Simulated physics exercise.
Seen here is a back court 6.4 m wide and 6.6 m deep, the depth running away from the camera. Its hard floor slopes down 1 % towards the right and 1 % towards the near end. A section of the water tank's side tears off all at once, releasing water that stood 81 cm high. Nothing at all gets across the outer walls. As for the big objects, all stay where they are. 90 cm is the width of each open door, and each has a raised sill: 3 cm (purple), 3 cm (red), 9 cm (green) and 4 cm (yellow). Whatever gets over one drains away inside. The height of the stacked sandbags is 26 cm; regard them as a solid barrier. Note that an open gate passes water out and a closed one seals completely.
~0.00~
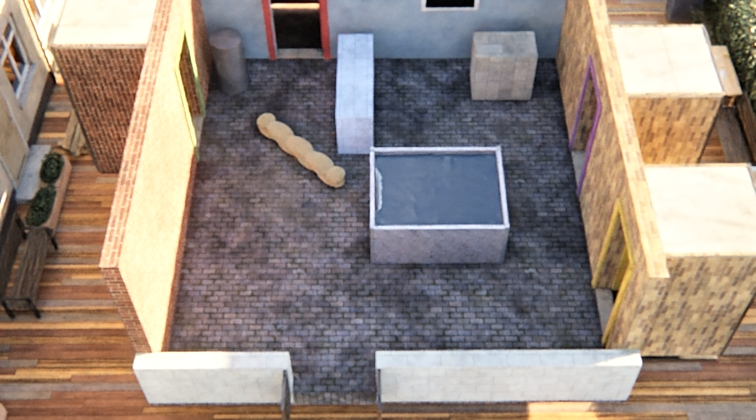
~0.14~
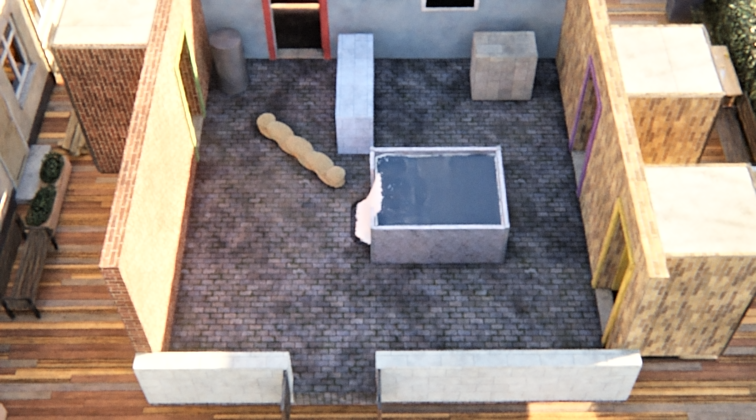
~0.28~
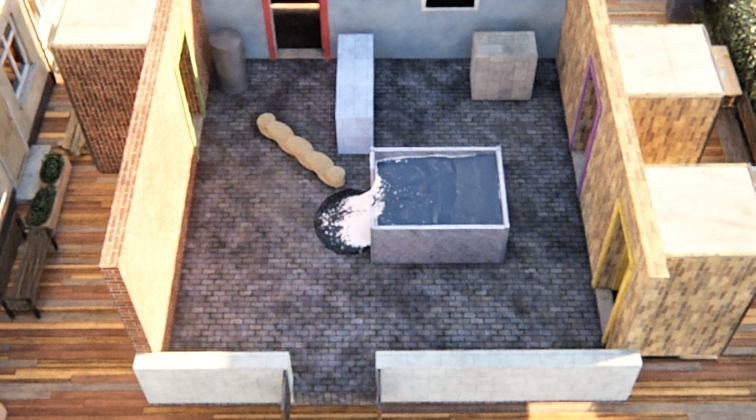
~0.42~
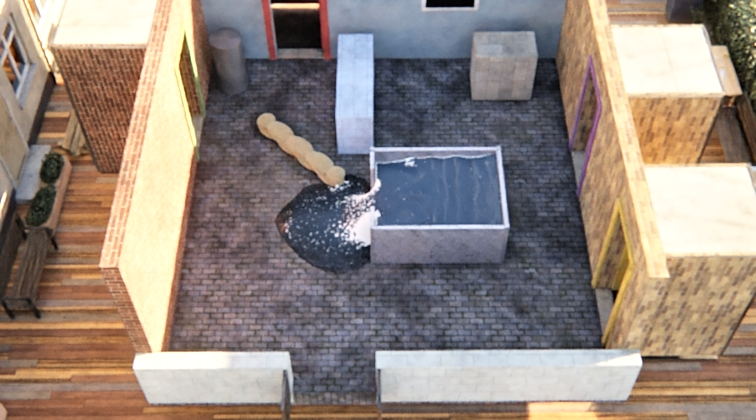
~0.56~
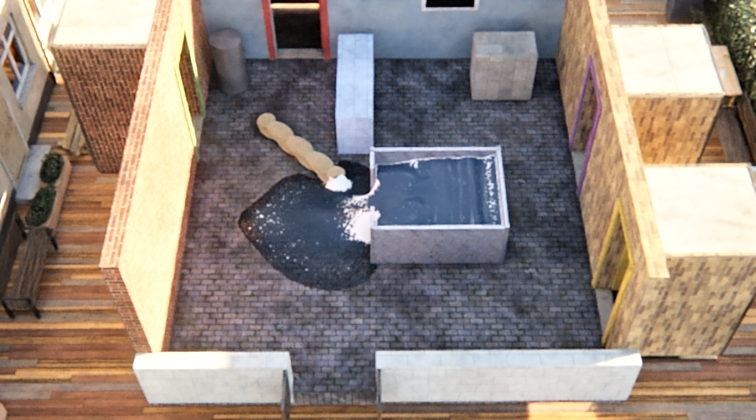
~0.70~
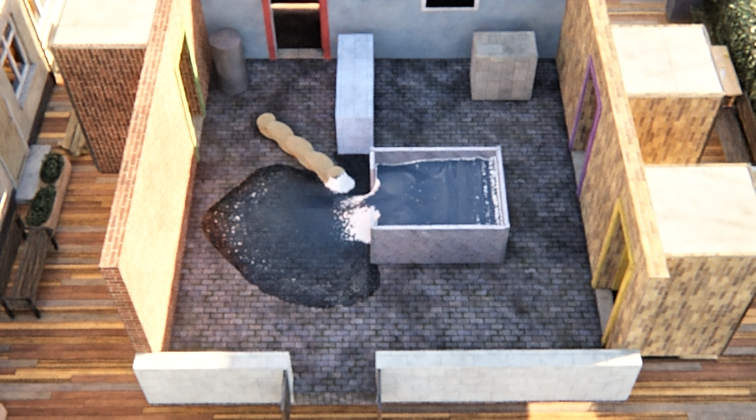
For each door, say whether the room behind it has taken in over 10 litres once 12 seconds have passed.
Result: Purple door: Beyond the limit; red door: Beyond the limit; green door: Beyond the limit; yellow door: Beyond the limit.
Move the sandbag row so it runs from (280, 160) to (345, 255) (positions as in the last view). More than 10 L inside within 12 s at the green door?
Against that limit the green door lands on the low side.
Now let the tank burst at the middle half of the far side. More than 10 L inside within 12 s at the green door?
Compared with the limit, green is less.
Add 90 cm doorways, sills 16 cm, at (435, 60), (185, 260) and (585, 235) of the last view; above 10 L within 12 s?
So, in the order given, it's shy of the mark, then beyond the mark, then shy of the mark.
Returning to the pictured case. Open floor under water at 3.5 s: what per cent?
Near 45 per cent is wet.
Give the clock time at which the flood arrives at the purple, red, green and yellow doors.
Doors: Purple 6.0 s / red 3.2 s / green 1.3 s / yellow 5.5 s.
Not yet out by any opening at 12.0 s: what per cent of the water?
Still there: Roughly 82 %.
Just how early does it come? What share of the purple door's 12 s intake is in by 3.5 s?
Estimate: Around 0 per cent.
After 1.4 s water covers 30 % of the floor and is deepest (40 cm) near (367, 226); purple door not reached, red door not reached, green door 10 cm at the sill, 0 L in, yellow door not reached.
After 2.2 s water covers 35 % of the floor and is deepest (34 cm) near (165, 378); purple door not reached, red door not reached, green door 16 cm at the sill, 10 L in, yellow door not reached.
After 3.5 s water covers 45 % of the floor and is deepest (23 cm) near (165, 378); purple door not reached, red door 3 cm at the sill, 0 L in, green door 11 cm at the sill, 27 L in, yellow door not reached.
After 7.0 s water covers 80 % of the floor and is deepest (12 cm) near (579, 377); purple door 2 cm at the sill, 0 L in, red door 7 cm at the sill, 25 L in, green door 8 cm at the sill, 30 L in, yellow door 11 cm at the sill, 29 L in.
After 12.0 s water covers 90 % of the floor and is deepest (10 cm) near (592, 377); purple door 7 cm at the sill, 27 L in, red door 5 cm at the sill, 56 L in, green door 3 cm at the sill, 30 L in, yellow door 10 cm at the sill, 128 L in.
